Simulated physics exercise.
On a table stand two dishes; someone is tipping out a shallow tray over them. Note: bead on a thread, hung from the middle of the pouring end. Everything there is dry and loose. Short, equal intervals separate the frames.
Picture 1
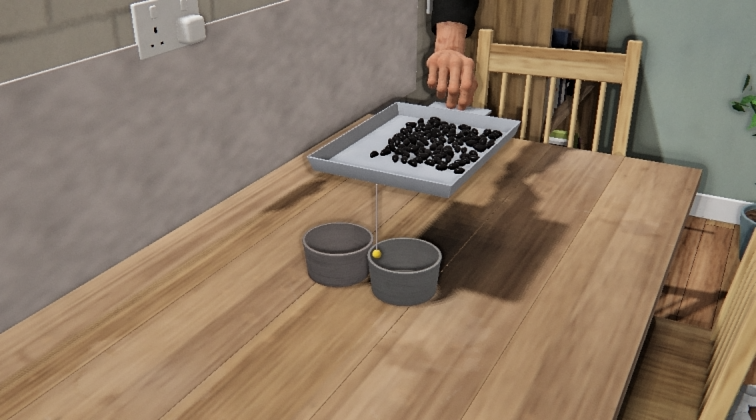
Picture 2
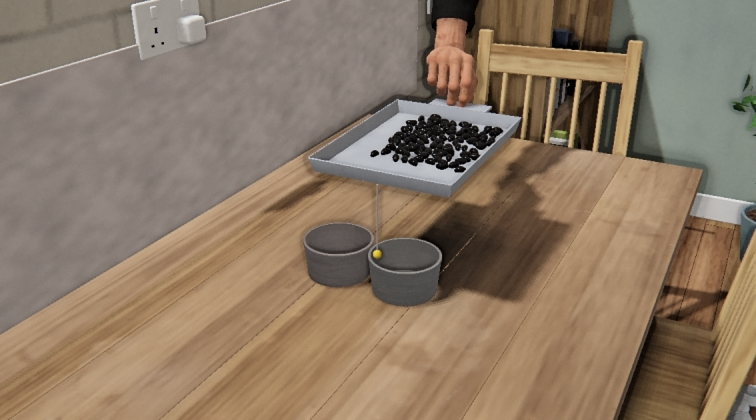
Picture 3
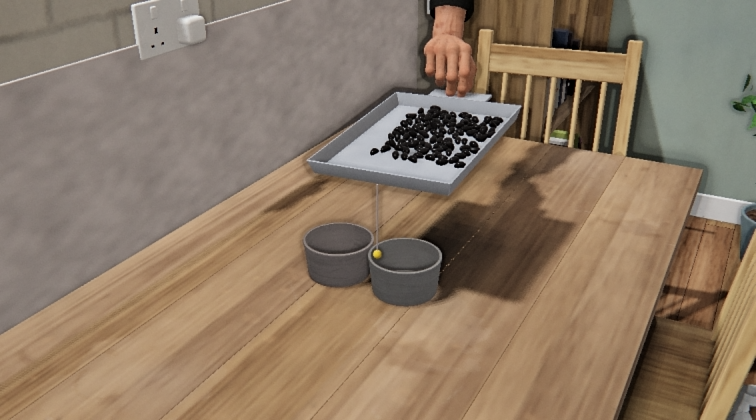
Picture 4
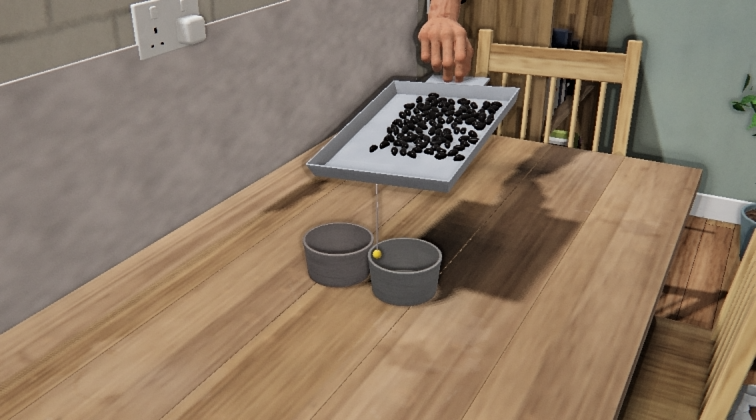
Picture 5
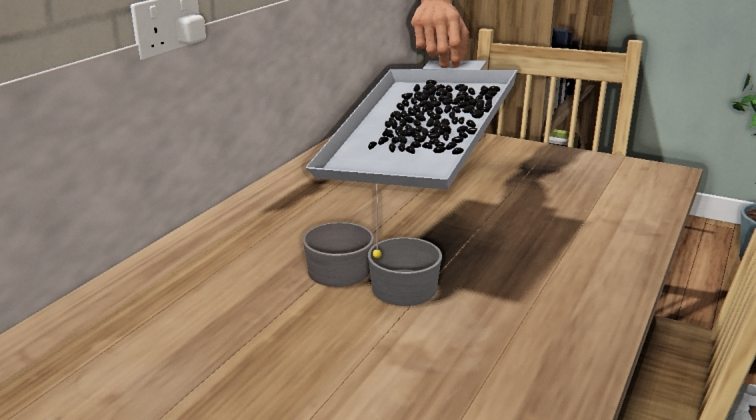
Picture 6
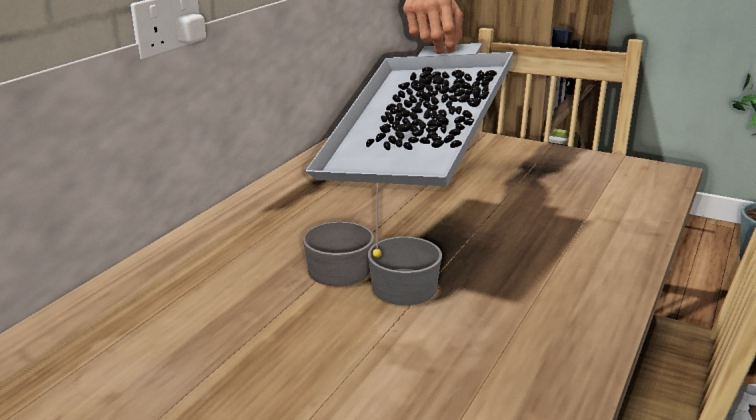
The video shows a hand holding a shallow grey tray of black beans above two dark dishes on a wooden table, then raising the far end so the tray slants increasingly toward its near edge, lowest at the left corner.
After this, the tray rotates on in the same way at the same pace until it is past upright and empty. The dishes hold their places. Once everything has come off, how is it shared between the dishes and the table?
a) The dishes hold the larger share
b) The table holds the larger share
b.
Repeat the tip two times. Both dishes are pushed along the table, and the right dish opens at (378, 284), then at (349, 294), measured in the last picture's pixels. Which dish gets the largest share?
In the first try it's the one on the left, and in the second it's the one on the left.
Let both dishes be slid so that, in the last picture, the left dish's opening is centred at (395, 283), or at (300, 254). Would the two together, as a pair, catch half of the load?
The dishes end up with the lesser share in the first try and the greater share in the second.
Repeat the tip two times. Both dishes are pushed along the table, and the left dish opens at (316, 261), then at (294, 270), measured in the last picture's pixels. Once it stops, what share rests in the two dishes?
Close to 70 in a hundred first, close to 50 in a hundred second.
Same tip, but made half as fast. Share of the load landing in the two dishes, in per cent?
Roughly 20 in a hundred.
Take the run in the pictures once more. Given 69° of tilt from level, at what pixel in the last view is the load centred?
(332, 176).
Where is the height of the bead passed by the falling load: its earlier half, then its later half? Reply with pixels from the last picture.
(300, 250) for the early half, (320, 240) for the late half.
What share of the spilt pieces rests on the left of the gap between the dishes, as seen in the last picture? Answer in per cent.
It works out at some 100 percent.
Soon, tray tipped steeply; most on the tray; a stray few outside both; about a quarter in the air.
A while on, tray tipped past a quarter turn; a stray few on the tray; a small part in the left dish; most outside both; a small part in the air.
Towards the end, tray tipped past a quarter turn; a small part in the left dish; most outside both.
Finally, tray tipped past a quarter turn; none in the right dish; a small part in the left dish; most outside both.
